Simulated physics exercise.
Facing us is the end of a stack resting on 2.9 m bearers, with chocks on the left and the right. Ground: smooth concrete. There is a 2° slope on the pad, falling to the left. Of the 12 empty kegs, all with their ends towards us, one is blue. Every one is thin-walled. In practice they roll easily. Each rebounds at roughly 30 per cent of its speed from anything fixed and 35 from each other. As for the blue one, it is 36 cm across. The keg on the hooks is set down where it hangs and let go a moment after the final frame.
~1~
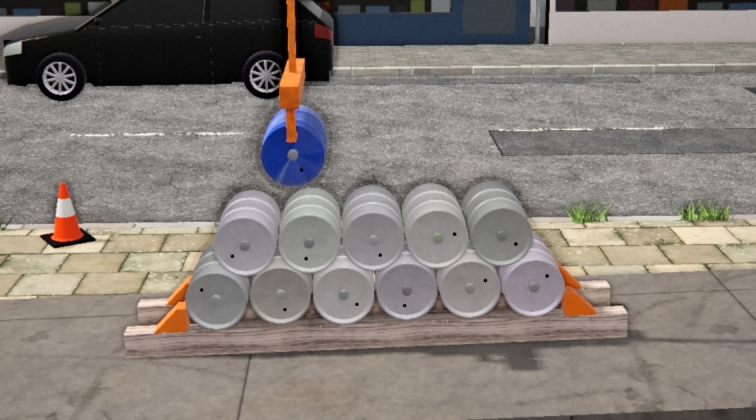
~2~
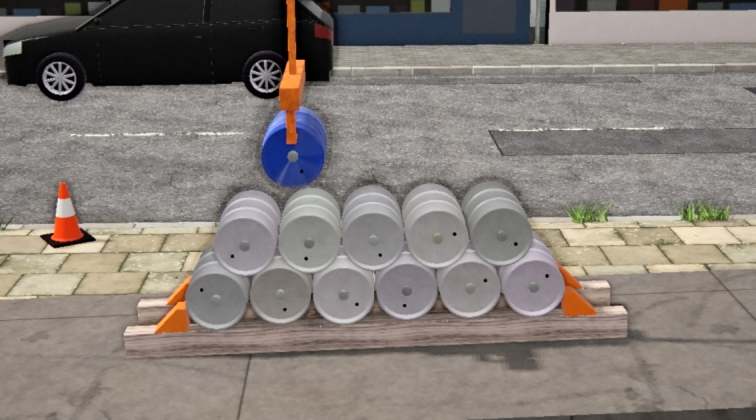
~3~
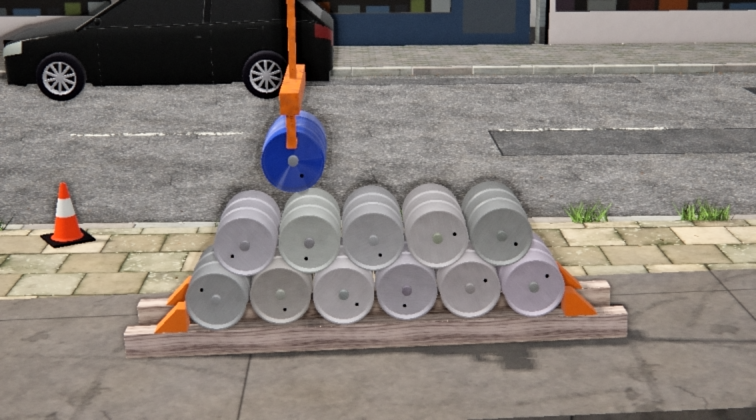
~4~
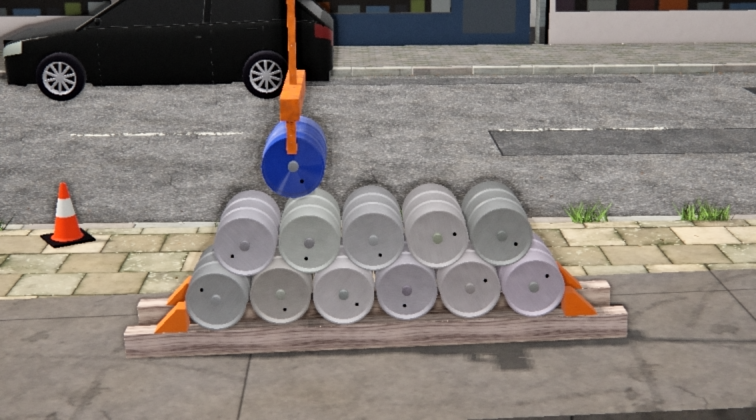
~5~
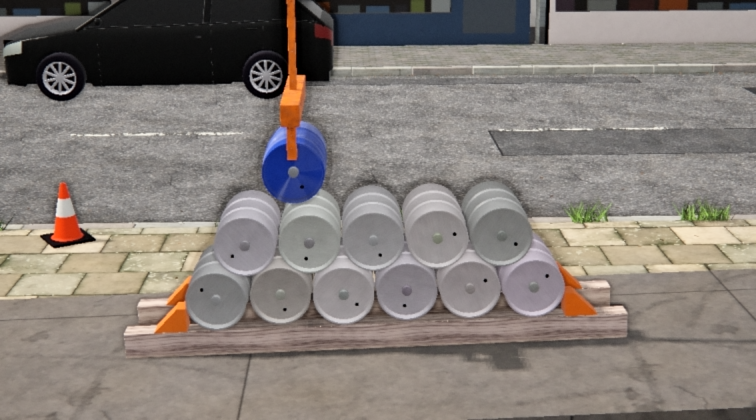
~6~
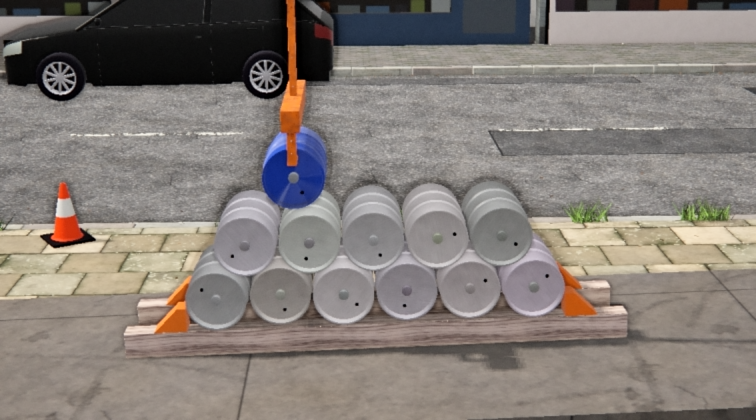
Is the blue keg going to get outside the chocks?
No.
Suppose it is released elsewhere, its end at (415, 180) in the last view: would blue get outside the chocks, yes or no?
Note: Blue - no, it would not.
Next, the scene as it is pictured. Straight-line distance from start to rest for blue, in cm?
Result - blue: 25.
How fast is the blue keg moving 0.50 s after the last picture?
It moves at about 0.4 m/s.
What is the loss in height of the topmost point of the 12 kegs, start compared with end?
Roughly 20 cm.
Then, 0.50 s after the last picture, blue is up on others, 50 cm inside the left chock, rolling left; 0 off the stack.
Then, 1.00 s after the last picture, blue is up on others, 55 cm inside the left chock, rolling right; 0 off the stack.
At rest (1.60 s after the last picture), blue is up on others, 55 cm inside the left chock; 0 off the stack.
